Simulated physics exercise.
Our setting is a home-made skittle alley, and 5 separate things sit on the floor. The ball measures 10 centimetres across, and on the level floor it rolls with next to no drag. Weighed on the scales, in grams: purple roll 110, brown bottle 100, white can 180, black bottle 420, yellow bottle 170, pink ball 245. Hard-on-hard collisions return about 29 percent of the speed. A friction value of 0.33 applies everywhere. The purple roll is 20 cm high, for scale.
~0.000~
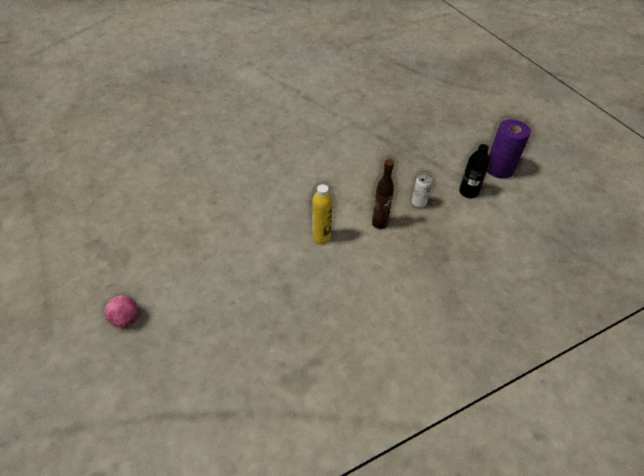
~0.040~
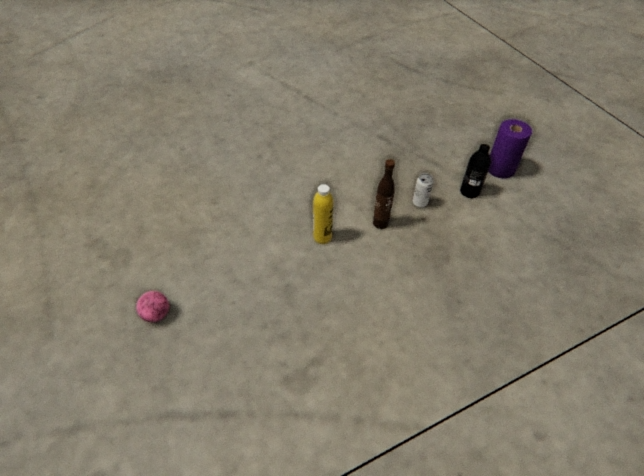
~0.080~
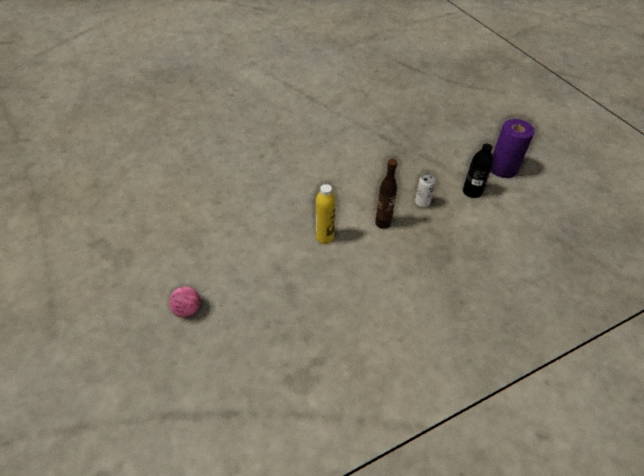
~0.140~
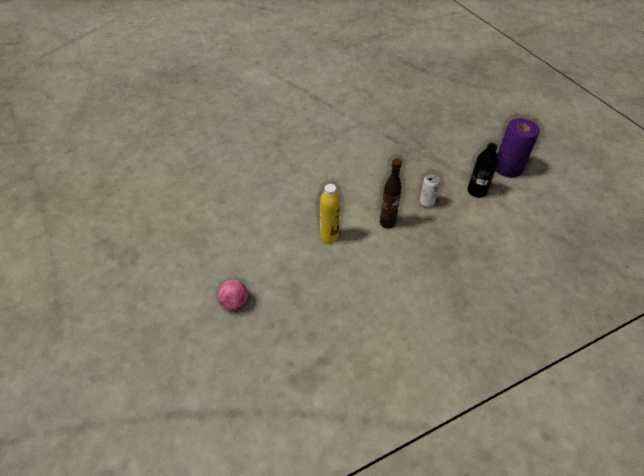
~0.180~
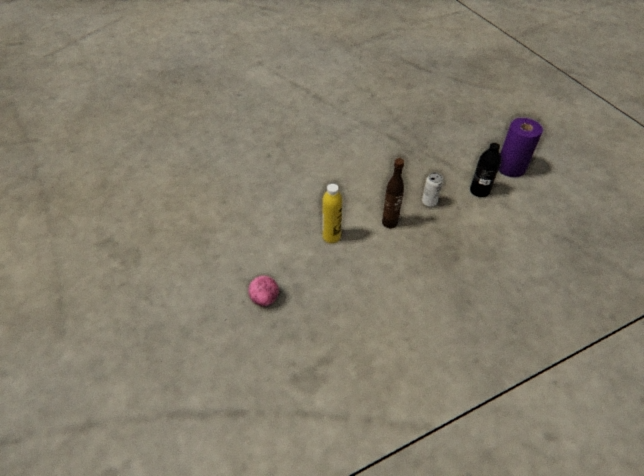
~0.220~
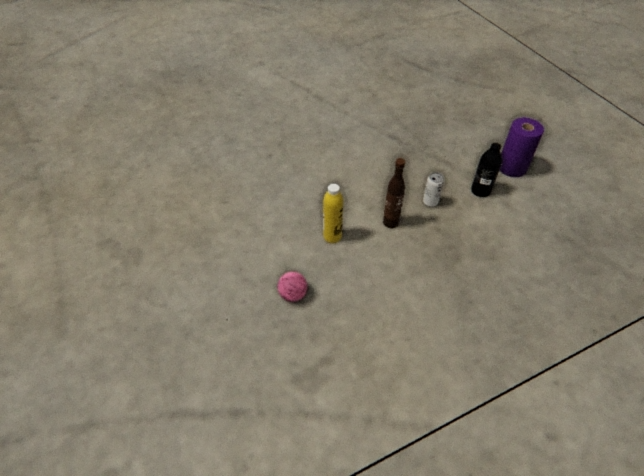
A pink ball rolls steadily rightward across a grey concrete floor, drawing nearer to a yellow bottle, while the yellow bottle, a brown bottle, a white can, a black bottle and a purple roll stand in a diagonal row.
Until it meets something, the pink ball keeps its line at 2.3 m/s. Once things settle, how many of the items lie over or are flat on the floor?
Casualties: Not a thing.
By 0.42 s, 94 cm rolled; pink ball near (427, 267).
By 0.72 s, 161 cm rolled; pink ball near (612, 240).
By 1.02 s, things are still on the move.
When it is over (1.2 s), all 5 within 8 cm of the start. End places, in pixels of the last picture, purple roll near (520, 148), brown bottle near (395, 194).
